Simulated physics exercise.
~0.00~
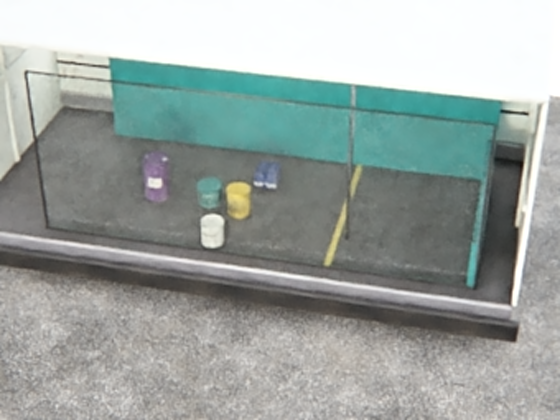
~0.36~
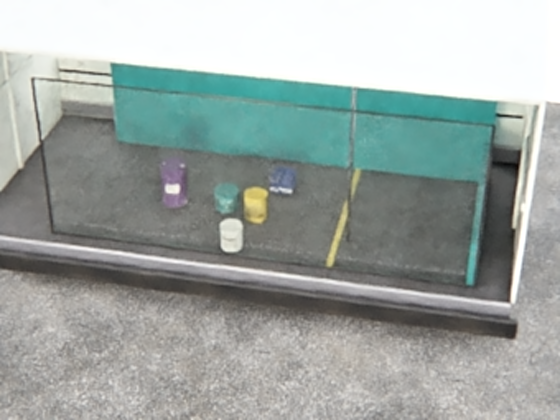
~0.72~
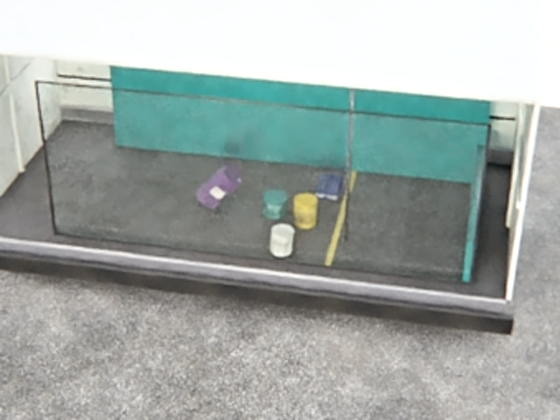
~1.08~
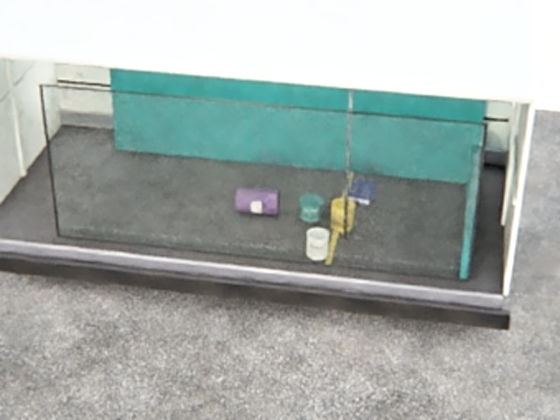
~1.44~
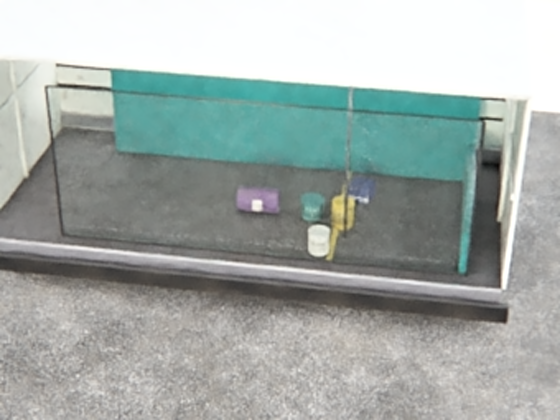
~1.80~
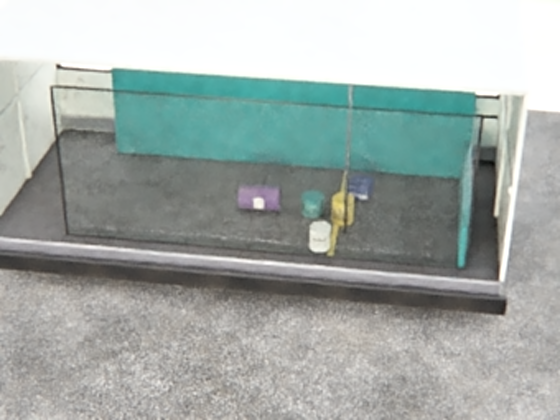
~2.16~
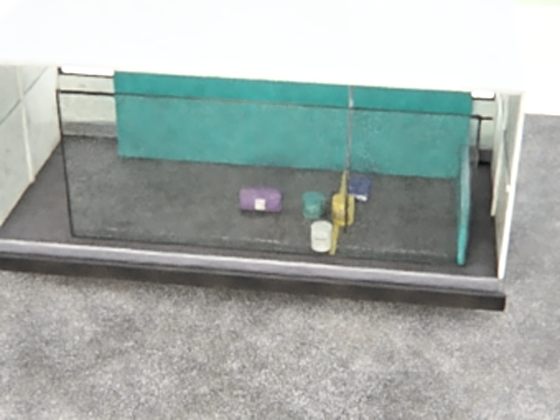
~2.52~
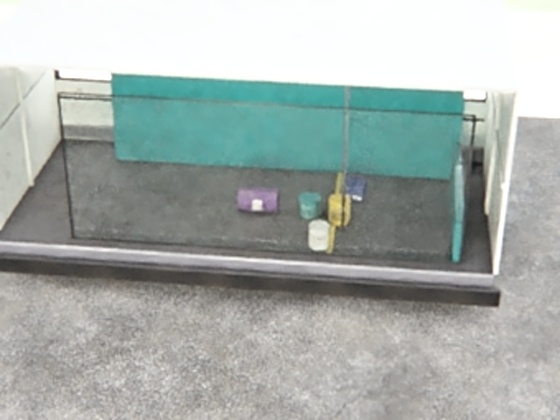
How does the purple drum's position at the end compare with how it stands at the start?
The purple drum stands upright at the start, but by the end it is lying on its side.
